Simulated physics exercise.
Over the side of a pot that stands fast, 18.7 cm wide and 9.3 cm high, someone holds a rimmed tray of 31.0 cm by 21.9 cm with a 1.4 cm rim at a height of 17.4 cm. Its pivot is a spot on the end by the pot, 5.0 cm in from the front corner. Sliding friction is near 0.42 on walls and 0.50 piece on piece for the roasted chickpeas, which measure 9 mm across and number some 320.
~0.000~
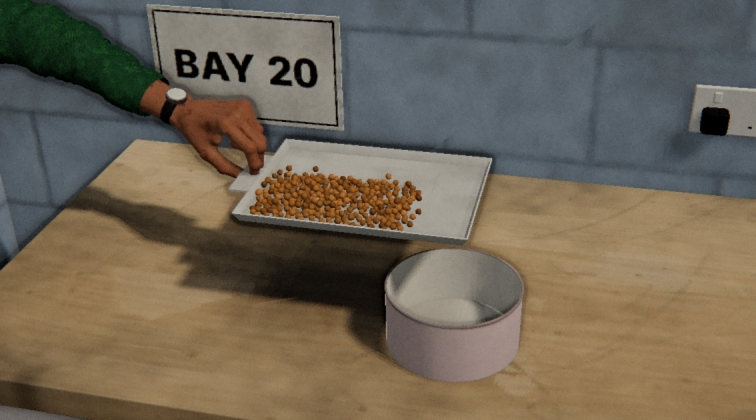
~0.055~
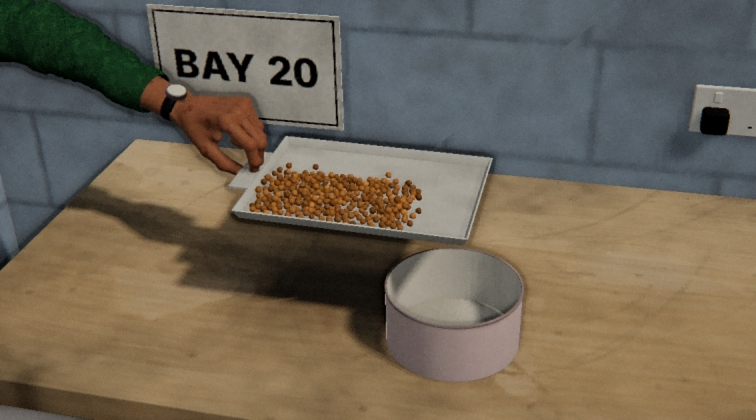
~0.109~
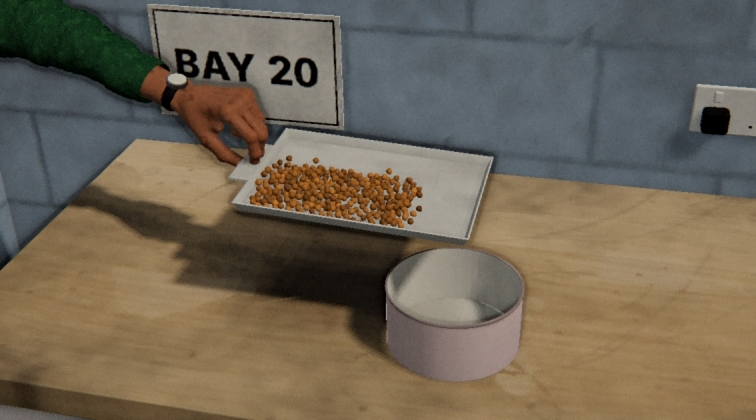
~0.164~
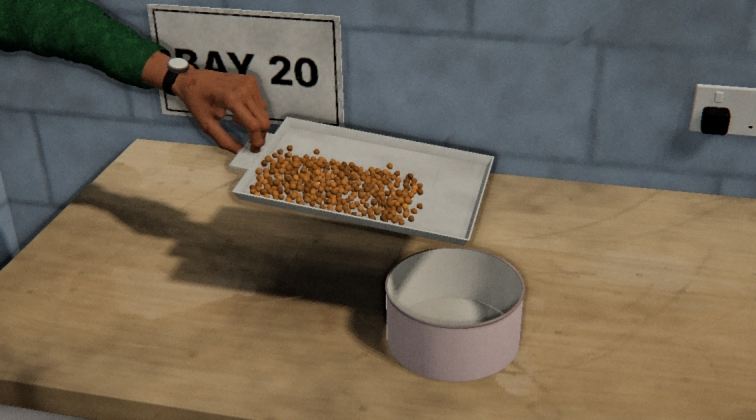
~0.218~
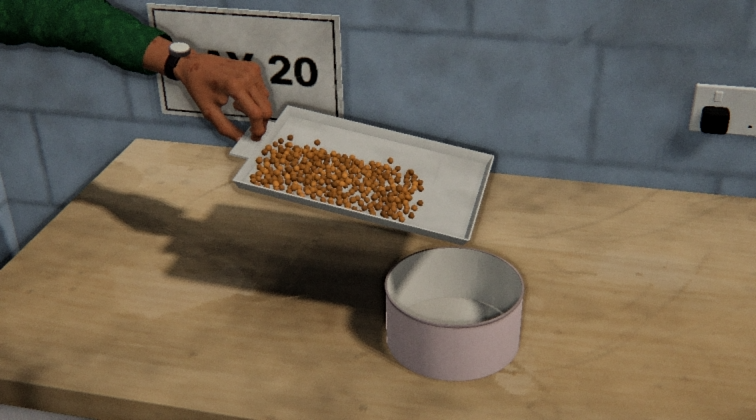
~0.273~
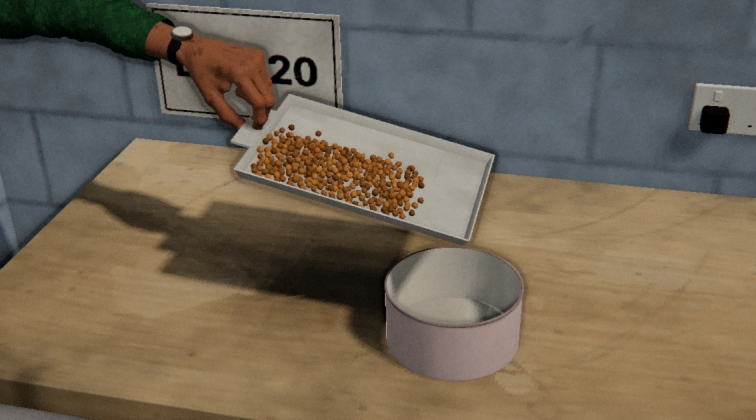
A hand in a green sleeve gripped a white tray of small orange-brown balls beside a pinkish pot on a wooden table, then raised the tray's left end, slanting it down toward the right.
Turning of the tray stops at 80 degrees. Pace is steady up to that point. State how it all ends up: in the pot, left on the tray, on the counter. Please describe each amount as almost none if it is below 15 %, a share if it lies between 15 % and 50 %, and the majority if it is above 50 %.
My prediction: Pot: Will likely be high; left on the tray: Will likely be low; counter: Will likely be medium.
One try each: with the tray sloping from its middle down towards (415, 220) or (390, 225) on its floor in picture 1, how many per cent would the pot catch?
I'd put it at about 95 per cent for the first tilt and about 70 per cent for the second.
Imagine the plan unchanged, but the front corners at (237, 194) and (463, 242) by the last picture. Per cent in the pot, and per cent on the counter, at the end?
Final per cent - pot 70, counter 30.
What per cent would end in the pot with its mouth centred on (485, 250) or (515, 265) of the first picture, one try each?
That gives roughly 50 per cent and then 80 per cent.
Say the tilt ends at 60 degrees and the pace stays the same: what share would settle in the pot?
In that case some 40 per cent.
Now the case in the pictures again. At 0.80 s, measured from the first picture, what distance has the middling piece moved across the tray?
By then it sits near 14 cm from where it began.
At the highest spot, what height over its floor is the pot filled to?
Roughly 2.5 centimetres.
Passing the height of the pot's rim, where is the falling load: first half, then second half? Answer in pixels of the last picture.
Early half: About (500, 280); late half: (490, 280).
After 0.80 s, tilt 45 degrees; the tray holds 95 %, the pot 0 %.
After 1.14 s, tilt 66 degrees; the tray holds 50 %, the pot 30 %.
After 1.58 s, tilt 80 degrees; the tray holds 5 %, the pot 65 %.
In the end, at 2.6 s, pot 70 %, tray 0 %, counter 30 %.
